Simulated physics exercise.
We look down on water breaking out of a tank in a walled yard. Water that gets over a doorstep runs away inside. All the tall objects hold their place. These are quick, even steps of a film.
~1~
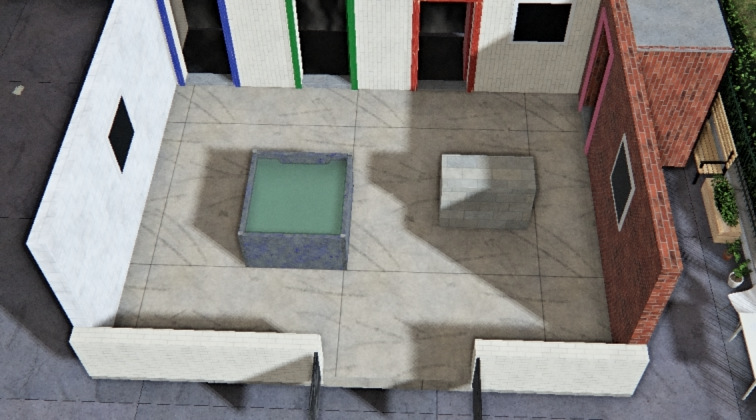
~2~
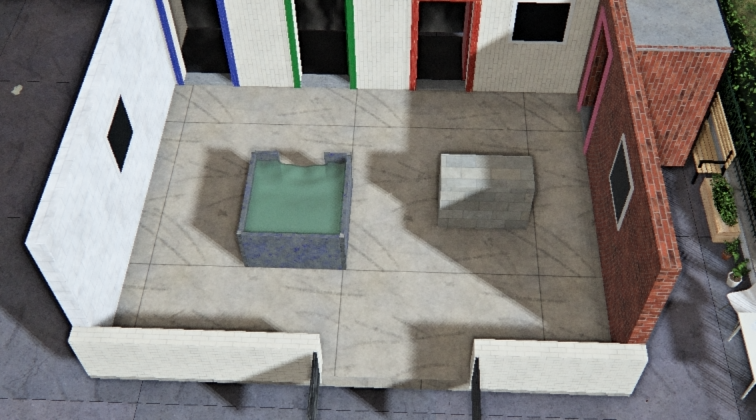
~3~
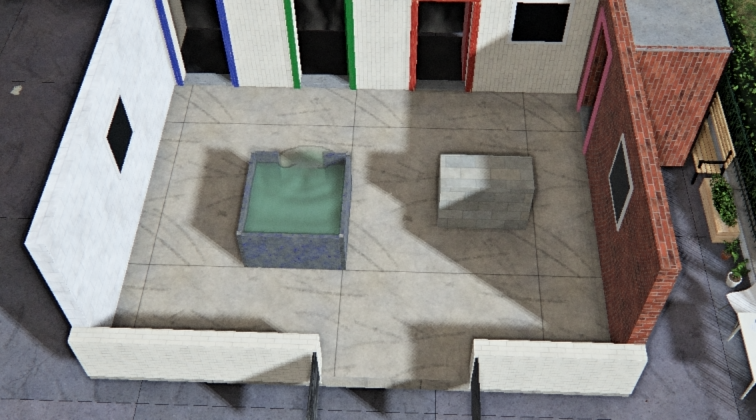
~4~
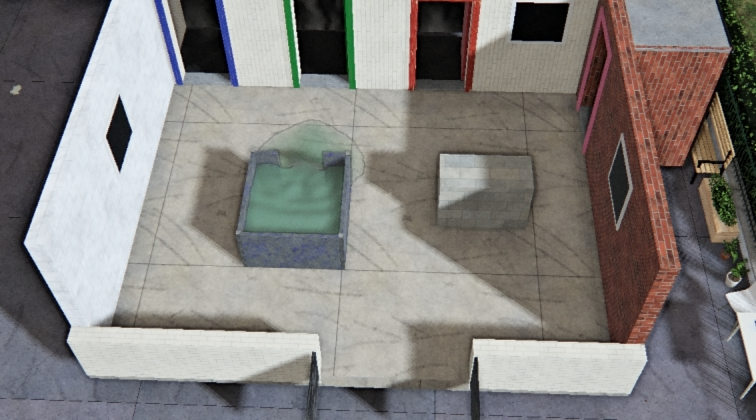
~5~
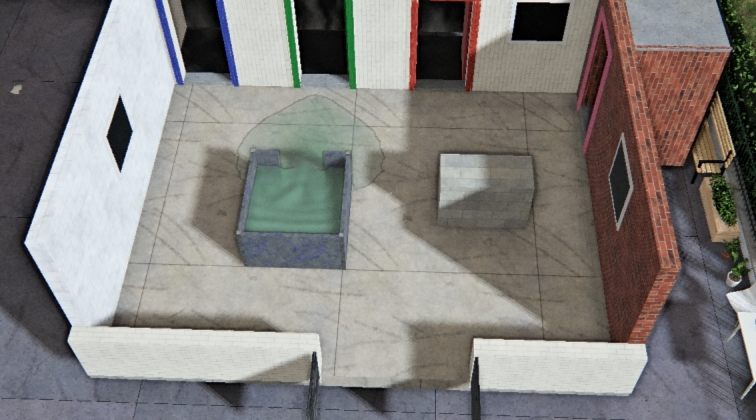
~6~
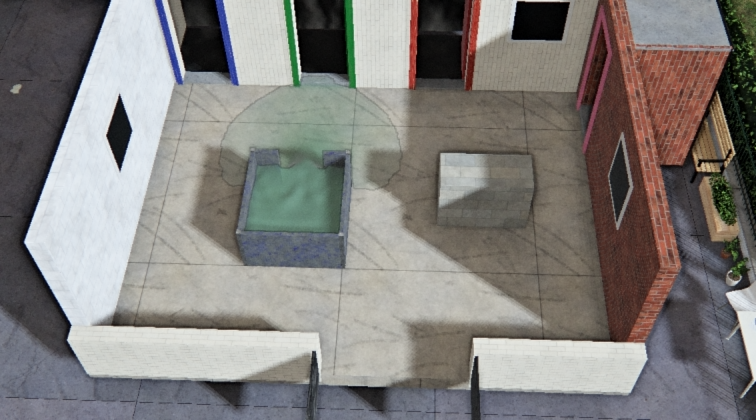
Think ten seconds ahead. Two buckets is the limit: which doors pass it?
The red door takes more than that; the pink door stays under that; the green door takes more than that; the blue door takes more than that.
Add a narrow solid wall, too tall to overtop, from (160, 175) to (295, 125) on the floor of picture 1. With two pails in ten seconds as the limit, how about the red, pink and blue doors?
Then: Red door goes over, pink door lets less in, blue door keeps below it.
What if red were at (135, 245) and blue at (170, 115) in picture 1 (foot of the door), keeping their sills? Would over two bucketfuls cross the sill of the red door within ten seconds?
In short: The red one takes less.
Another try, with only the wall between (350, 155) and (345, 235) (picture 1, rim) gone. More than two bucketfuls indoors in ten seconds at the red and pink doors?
One by one: Red door floods, pink door lets less in.
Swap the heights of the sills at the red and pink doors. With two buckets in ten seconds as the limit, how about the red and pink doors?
In short: The red door holds, the pink door is over.
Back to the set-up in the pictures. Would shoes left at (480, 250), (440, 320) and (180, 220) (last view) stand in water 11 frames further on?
In that order: Free of water, dry, dry.
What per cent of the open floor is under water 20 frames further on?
About 40 per cent.
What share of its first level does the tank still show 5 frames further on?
About 62 per cent.
A moment on, water covers 20 % of the floor; the red door wet at the sill, nothing in, the pink door not reached, the green door over two buckets in, the blue door wet at the sill, nothing in.
Next, water covers 25 % of the floor; the red door under two buckets in, the pink door not reached, the green door far over two buckets in, the blue door under two buckets in.
Then, water covers 40 % of the floor; the red door over two buckets in, the pink door wet at the sill, nothing in, the green door far over two buckets in, the blue door over two buckets in.
Later, water covers 65 % of the floor; the red door over two buckets in, the pink door wet at the sill, nothing in, the green door far over two buckets in, the blue door over two buckets in.
In the end, water covers 85 % of the floor; the red door over two buckets in, the pink door wet at the sill, nothing in, the green door far over two buckets in, the blue door over two buckets in.
